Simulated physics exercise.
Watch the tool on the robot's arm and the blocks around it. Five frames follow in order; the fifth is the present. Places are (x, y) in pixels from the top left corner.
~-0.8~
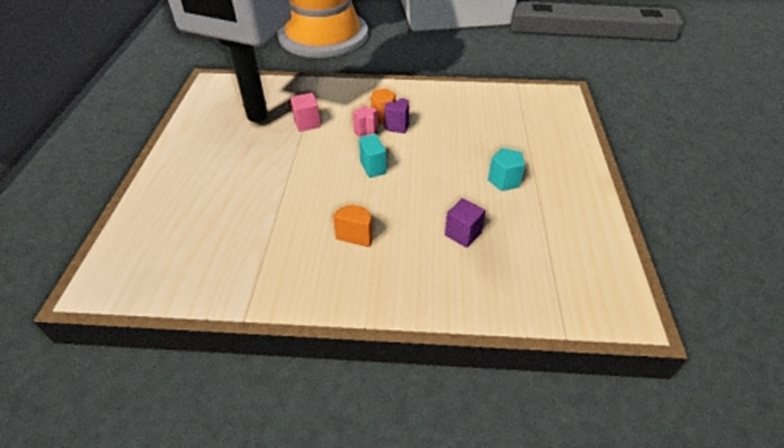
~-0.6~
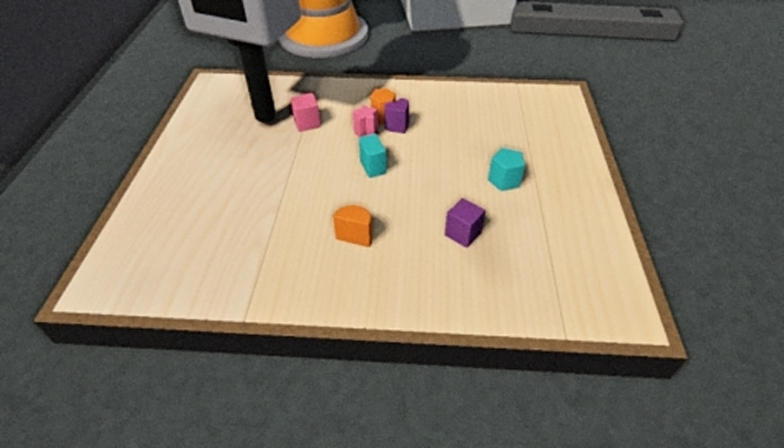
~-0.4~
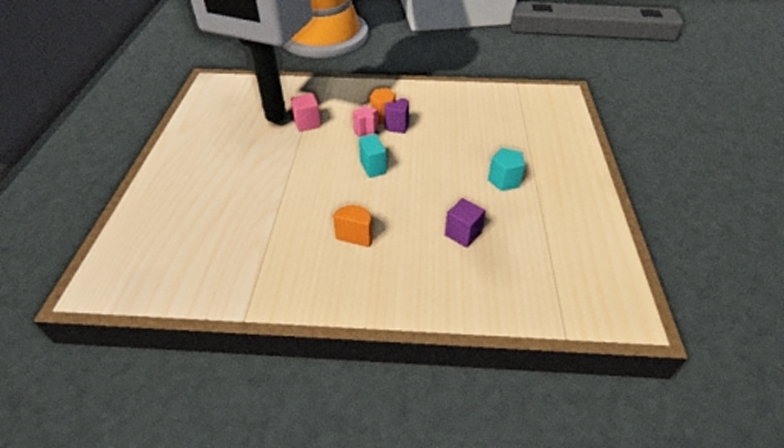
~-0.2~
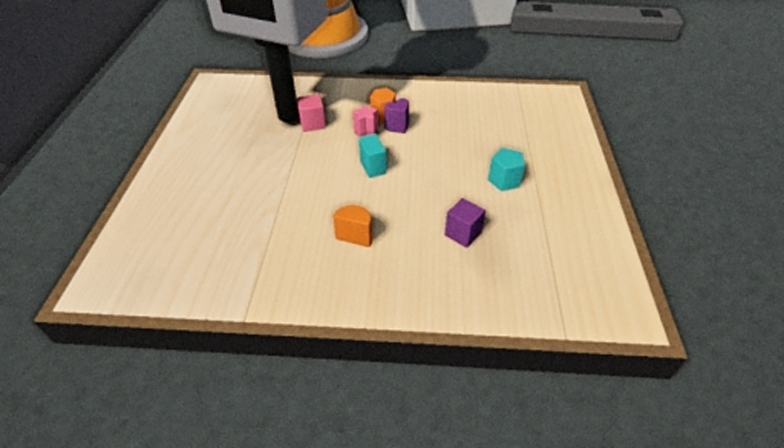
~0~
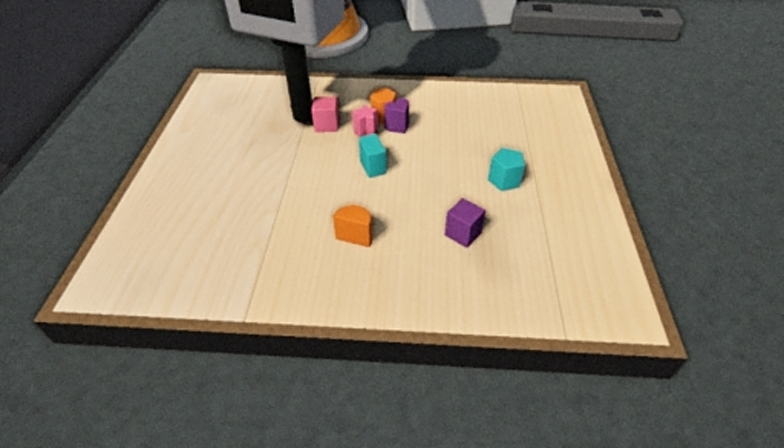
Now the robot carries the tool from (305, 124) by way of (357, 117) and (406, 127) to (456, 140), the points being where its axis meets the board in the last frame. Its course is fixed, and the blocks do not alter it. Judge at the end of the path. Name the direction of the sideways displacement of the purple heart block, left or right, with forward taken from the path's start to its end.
Slides right.
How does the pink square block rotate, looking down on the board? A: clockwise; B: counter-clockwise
Correct choice: A.
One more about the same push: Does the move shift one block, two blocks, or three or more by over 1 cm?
Moved: 3 or more.
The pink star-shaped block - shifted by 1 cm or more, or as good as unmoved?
It gets displaced.
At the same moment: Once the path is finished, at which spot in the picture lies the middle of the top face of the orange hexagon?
The centre of its top will be at (417, 92).
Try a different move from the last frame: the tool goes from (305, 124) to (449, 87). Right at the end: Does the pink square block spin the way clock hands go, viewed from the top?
Yes, that is what happens.
What follows on the original path. One third of the way, tool at (356, 111); pink square block at (366, 106), turned 70° clockwise; pink star-shaped block at (377, 118), turned 20° clockwise.
Two thirds of the way, tool at (407, 121); pink square block at (383, 113), turned 115° clockwise; pink star-shaped block at (379, 127), turned 60° clockwise; orange hexagon at (417, 92), turned 75° anticlockwise; purple heart block at (427, 111).
At the end, tool at (457, 134); pink square block at (383, 113), turned 115° clockwise; pink star-shaped block at (379, 127), turned 60° clockwise; orange hexagon at (417, 92), turned 80° anticlockwise; purple heart block at (480, 122), turned 25° anticlockwise.
